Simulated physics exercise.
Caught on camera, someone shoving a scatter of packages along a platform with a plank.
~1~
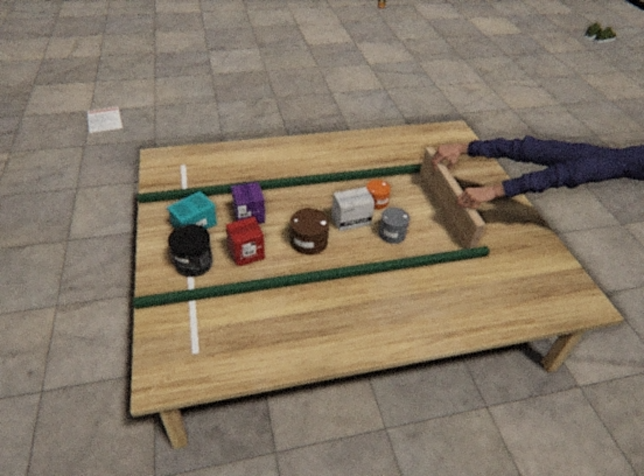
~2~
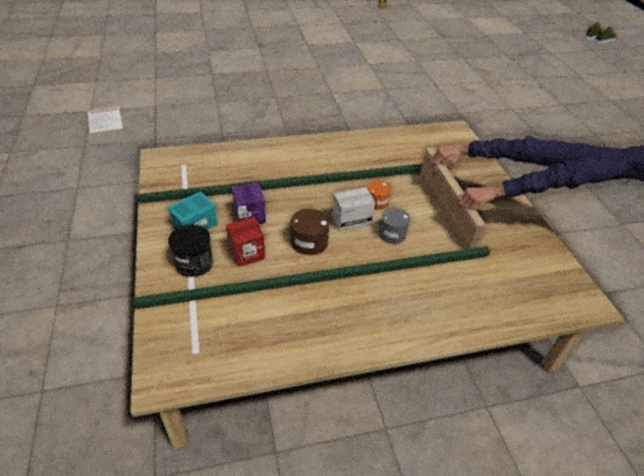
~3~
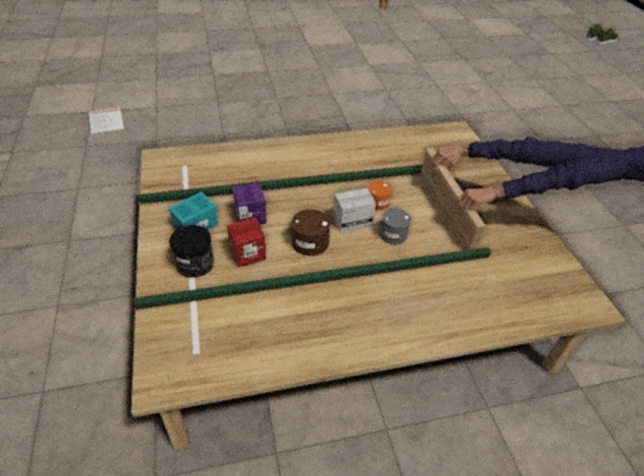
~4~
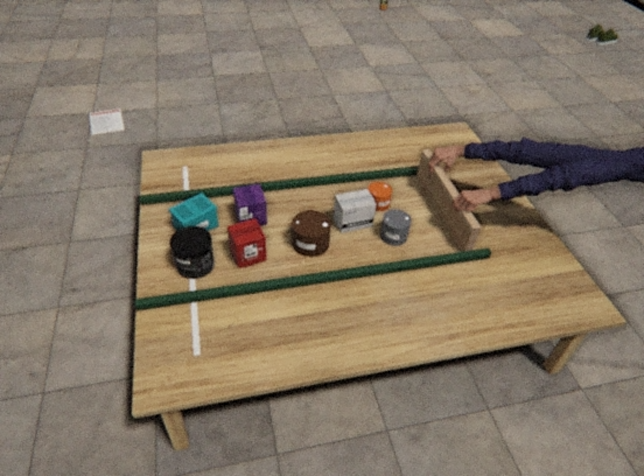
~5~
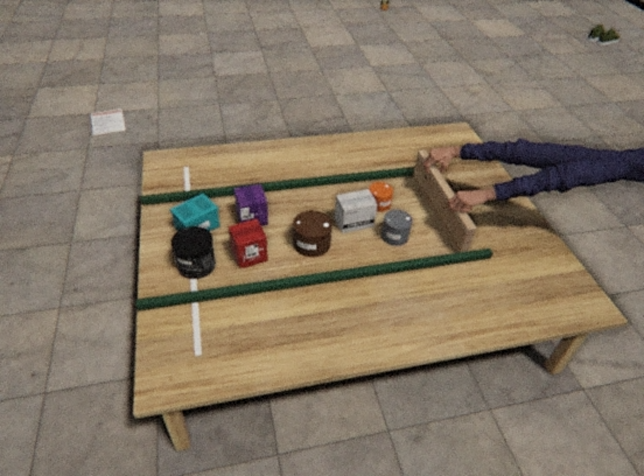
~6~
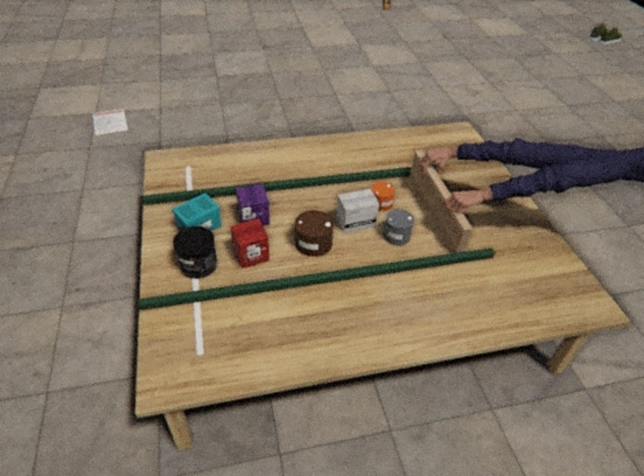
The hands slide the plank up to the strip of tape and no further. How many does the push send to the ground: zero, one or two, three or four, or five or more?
Here the number that fall off is three or four.
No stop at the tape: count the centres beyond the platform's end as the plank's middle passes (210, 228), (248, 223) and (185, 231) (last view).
The counts: 2, 1 and 4.
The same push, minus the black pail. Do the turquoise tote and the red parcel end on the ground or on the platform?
The turquoise tote tumbles off; the red parcel goes over.
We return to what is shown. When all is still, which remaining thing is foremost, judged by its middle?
The brown canister ends nearest.
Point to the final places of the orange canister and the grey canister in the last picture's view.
Near (177, 221) and (177, 257).
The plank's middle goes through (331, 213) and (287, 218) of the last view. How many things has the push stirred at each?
The counts are 4 and 7.
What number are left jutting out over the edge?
It comes to 1.
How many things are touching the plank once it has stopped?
In contact: 4.
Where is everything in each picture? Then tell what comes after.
In the first picture, black pail (191, 251); turquoise tote (193, 216); red parcel (246, 242); plank (449, 196); tape (188, 242).
In the second picture, turquoise tote (193, 216); plank (449, 197).
In the third picture, red parcel (247, 243); brown canister (311, 232).
In the fourth picture, black pail (193, 253); purple parcel (250, 207).
In the fifth picture, turquoise tote (196, 218); orange canister (380, 197).
In the sixth picture, black pail (196, 253); turquoise tote (198, 218); red parcel (250, 244); plank (438, 200); tape (193, 244).
Soon after, none off yet; black pail at rest near (196, 253); turquoise tote at rest near (198, 218); red parcel at rest near (250, 244).
Then, none off yet; black pail moved about its own width near (160, 258); turquoise tote moving near (197, 218); red parcel moved well along near (197, 251).
By the end, the number that fall off is three or four; fallen, red parcel, turquoise tote and black pail.
